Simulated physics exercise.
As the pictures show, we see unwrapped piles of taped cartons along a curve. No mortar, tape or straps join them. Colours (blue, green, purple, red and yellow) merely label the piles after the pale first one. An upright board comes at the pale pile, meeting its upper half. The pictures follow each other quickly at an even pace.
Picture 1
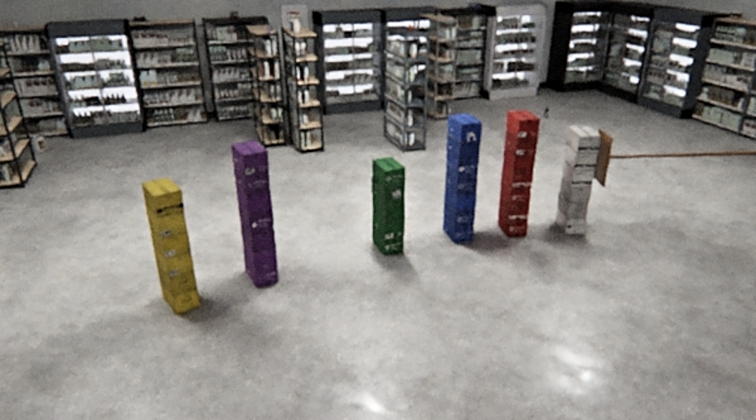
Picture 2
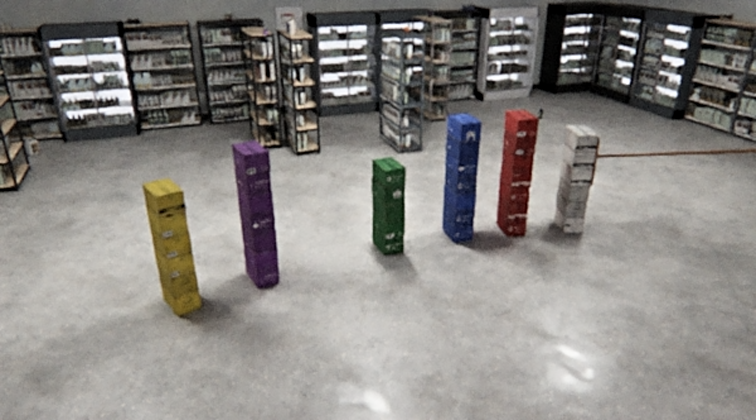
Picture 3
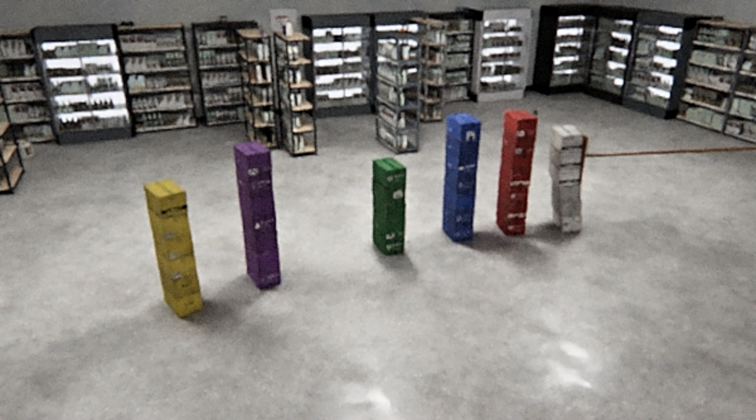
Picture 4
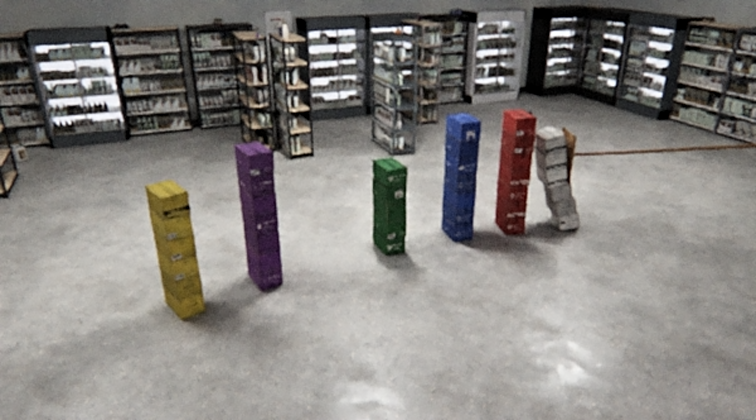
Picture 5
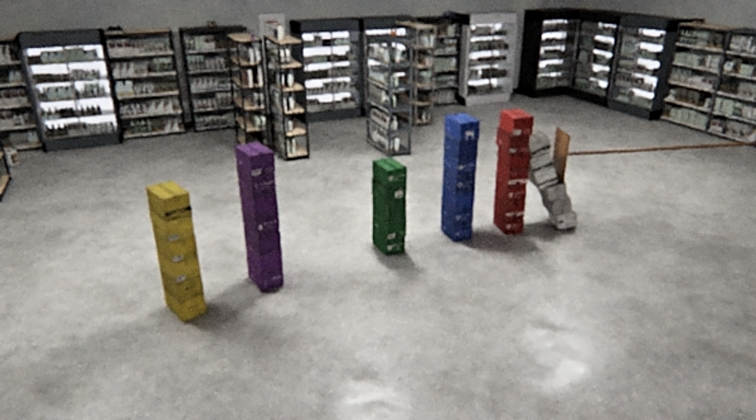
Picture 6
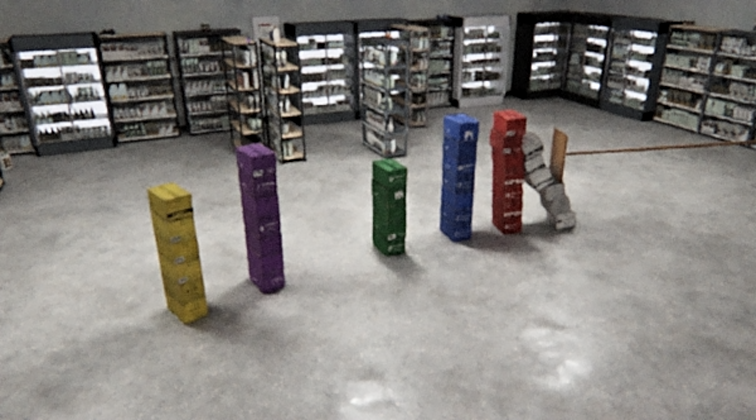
White stack of boxes bending left against the red stack as a brown board pushes its upper part, other coloured stacks standing.
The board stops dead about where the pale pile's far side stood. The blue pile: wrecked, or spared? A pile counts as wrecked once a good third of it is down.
In the end the blue column loses a good part of its height.
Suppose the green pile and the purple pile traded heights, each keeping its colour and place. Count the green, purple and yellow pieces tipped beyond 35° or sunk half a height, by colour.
The counts are green 5, purple 5, yellow 5.
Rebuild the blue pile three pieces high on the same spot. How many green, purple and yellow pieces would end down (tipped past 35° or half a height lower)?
The counts are green 0, purple 0, yellow 0.
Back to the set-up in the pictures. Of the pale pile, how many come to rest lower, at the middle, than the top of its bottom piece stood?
3 of them.
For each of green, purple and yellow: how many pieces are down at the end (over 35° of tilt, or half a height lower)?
Green 4, purple 0, yellow 0.
Soon after the last picture, 3 of the pale pile down; none of the 7 blue cartons down (2 of 32 in all colours); top blue carton leaning a little; top red carton leaning clearly, half its height lower.
A little later, 3 of the pale pile down; 6 of the 7 blue cartons down (12 of 32 in all colours); top blue carton leaning well over, some two heights lower; top red carton on its side.
At rest, 3 of the pale pile down; 6 of the 7 blue cartons down (16 of 32 in all colours); top blue carton leaning well over, some five heights lower; top red carton on its side. As the last picture would show them, middles, top blue carton near (315, 241), top red carton near (349, 215).
